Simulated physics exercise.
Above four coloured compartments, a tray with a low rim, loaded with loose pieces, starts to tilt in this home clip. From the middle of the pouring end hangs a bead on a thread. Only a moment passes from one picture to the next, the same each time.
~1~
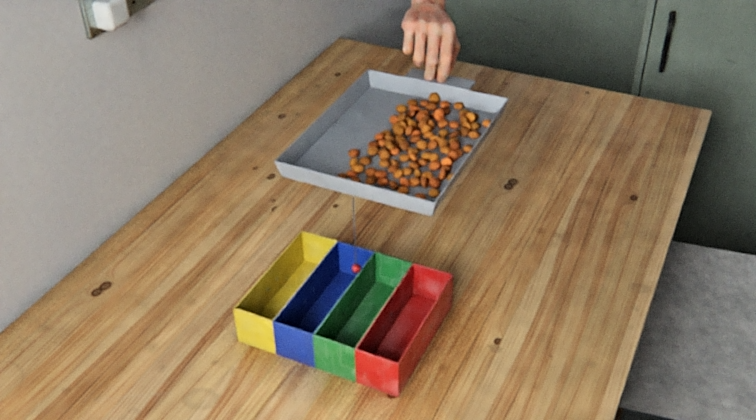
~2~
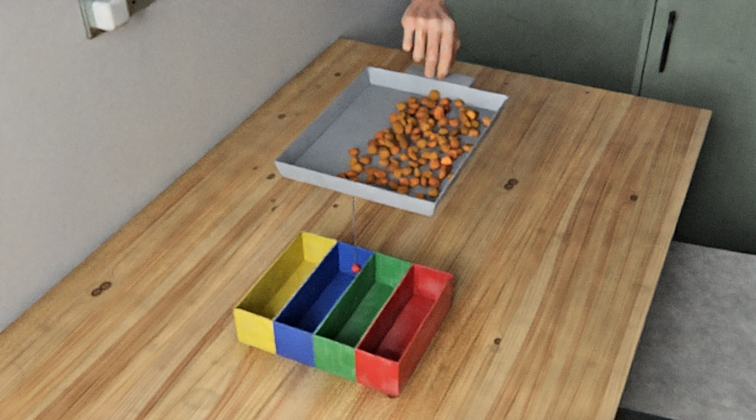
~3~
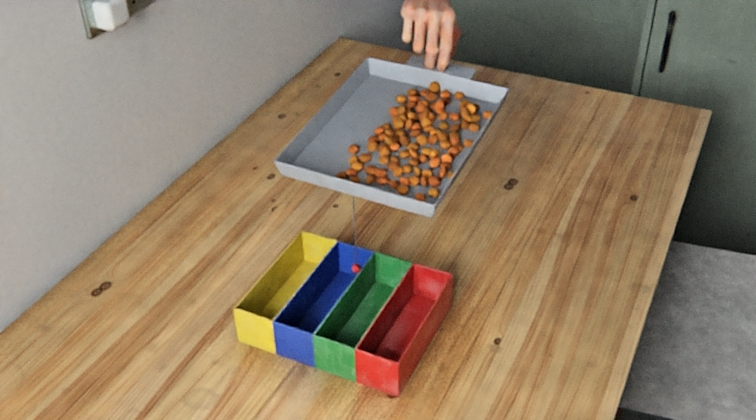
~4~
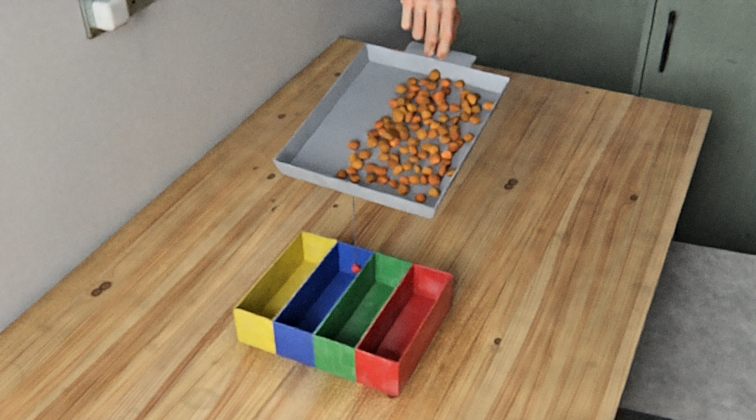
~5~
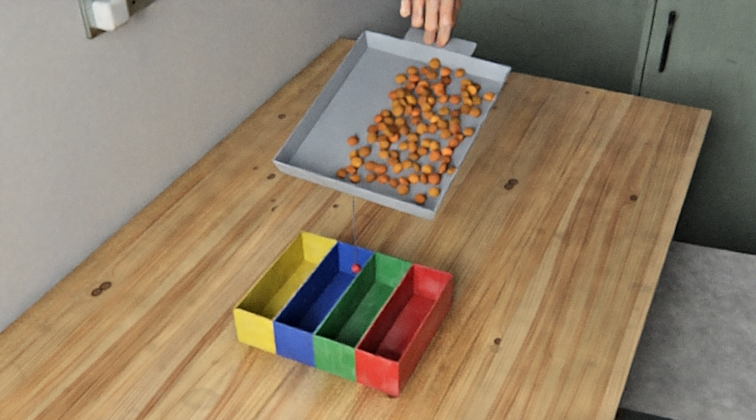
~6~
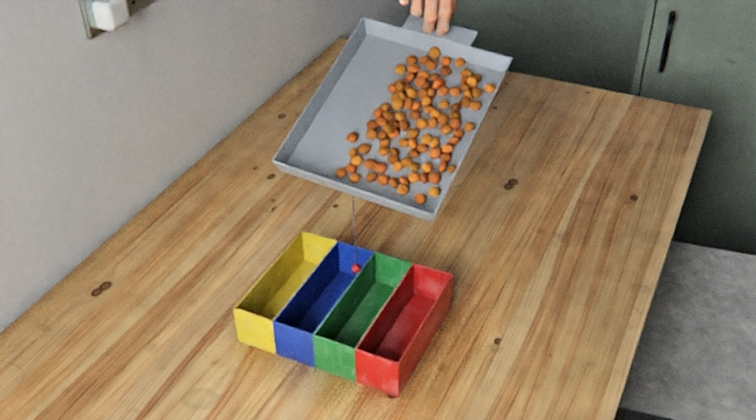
A hand slowly raises the back of a gray tray of brown pieces above four coloured compartments.
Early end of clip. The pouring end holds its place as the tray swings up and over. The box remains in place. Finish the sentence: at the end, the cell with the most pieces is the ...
... Red one.
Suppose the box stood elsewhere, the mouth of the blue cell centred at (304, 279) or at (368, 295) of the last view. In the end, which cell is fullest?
So it's the red cell for the first shift and the green one for the second.
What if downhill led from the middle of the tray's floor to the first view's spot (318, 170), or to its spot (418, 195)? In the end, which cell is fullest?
The yellow one, then the red cell.
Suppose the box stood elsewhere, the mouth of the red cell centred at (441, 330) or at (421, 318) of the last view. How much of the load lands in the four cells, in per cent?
Close to 100 in a hundred, then close to 90 in a hundred.
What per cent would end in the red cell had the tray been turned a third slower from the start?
Roughly 50%.
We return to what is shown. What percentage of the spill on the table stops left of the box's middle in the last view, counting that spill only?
About 0 per cent.
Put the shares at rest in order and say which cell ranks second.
That's that green cell.
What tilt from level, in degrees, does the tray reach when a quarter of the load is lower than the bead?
About 90 degrees.
Soon, tray tipped steeply; nearly all on the tray; a stray few falling or outside the box.
A while on, tray tipped past a quarter turn; about a quarter on the tray; about a third in the red cell; a small part in the green cell; a stray few in the blue cell; about a quarter falling or outside the box.
Towards the end, tray tipped past a quarter turn; about half in the red cell; about a quarter in the green cell; a stray few in the blue cell; about a quarter falling or outside the box.
Finally, tray tipped past a quarter turn; about half in the red cell; about a quarter in the green cell; a stray few in the blue cell; none in the yellow cell; about a quarter outside the box.
